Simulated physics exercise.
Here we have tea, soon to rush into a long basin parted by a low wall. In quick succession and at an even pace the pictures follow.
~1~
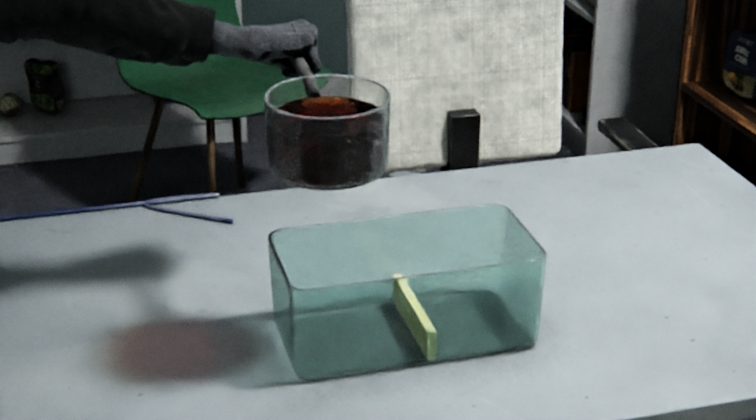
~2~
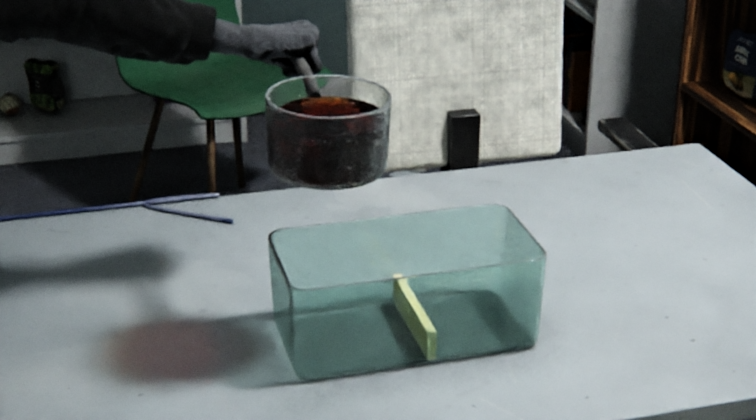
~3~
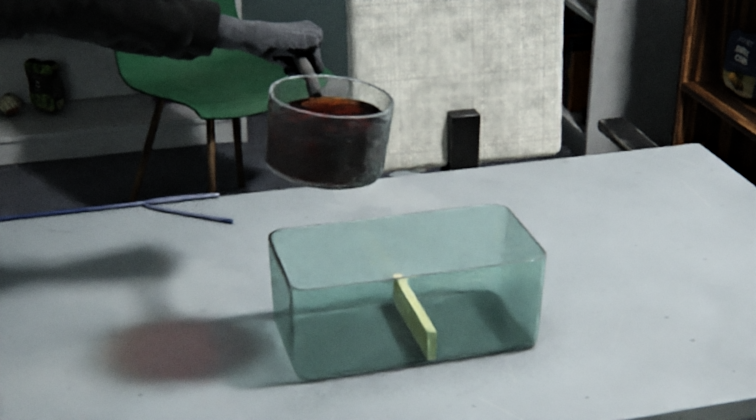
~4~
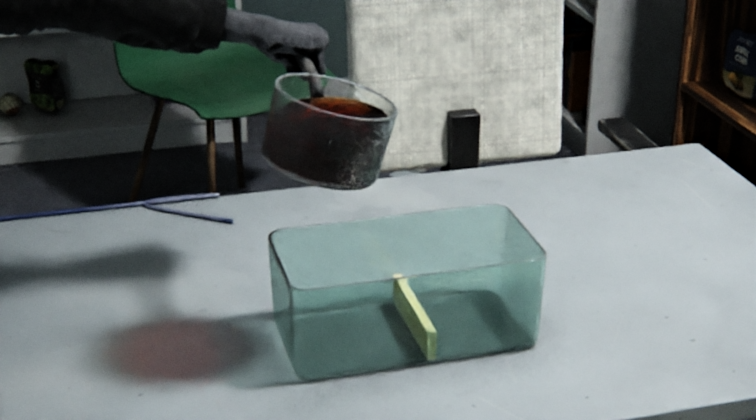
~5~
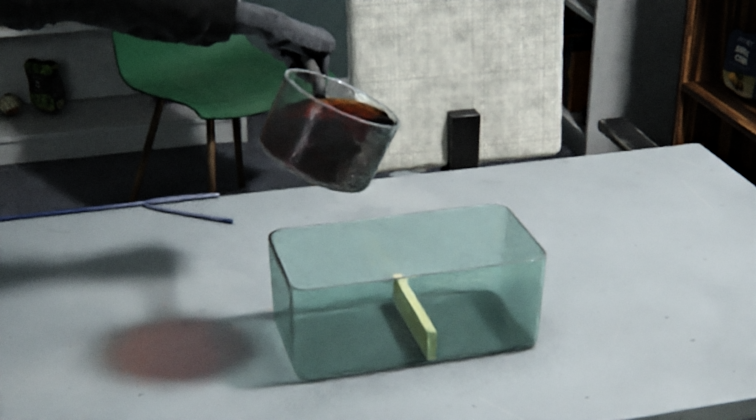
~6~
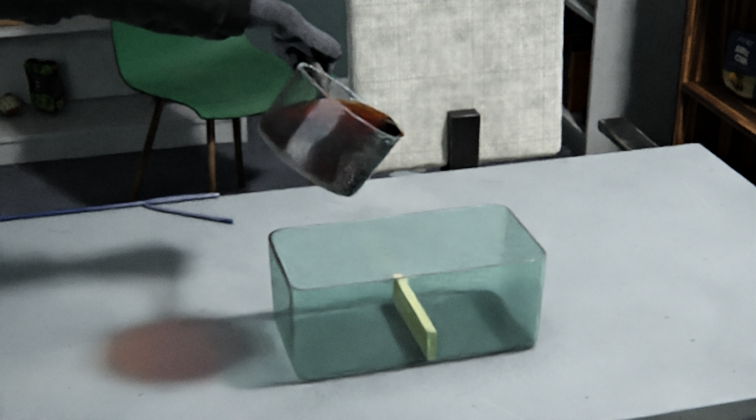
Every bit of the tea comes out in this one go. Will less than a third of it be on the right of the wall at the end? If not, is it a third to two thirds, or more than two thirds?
Midrange share.
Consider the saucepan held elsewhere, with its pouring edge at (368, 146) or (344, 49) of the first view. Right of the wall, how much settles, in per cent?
Roughly 30 in a hundred the first time and 30 in a hundred the second.
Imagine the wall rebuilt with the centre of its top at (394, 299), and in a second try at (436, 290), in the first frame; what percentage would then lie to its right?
Roughly 80 % and 30 %.
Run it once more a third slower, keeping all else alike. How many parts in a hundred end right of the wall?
I'd say roughly 65 in every hundred ends up there.
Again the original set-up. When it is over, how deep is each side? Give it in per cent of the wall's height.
Once it is still, the left part shows 40 per cent and the right part 60.
A moment on, the saucepan is tipped right over and 27 per cent is still to pour, 0 is left of the wall and 26 right of it.
Next, the saucepan is tipped right over and 3 per cent is still to pour, 27 is left of the wall and 62 right of it.
Then the saucepan is tipped right over and 0 per cent is still to pour, 40 is left of the wall and 57 right of it.
Later the saucepan is tipped right over and 0 per cent is still to pour, 42 is left of the wall and 56 right of it.
In the end 42 per cent lies left of the wall, 56 right of it and 2 outside.
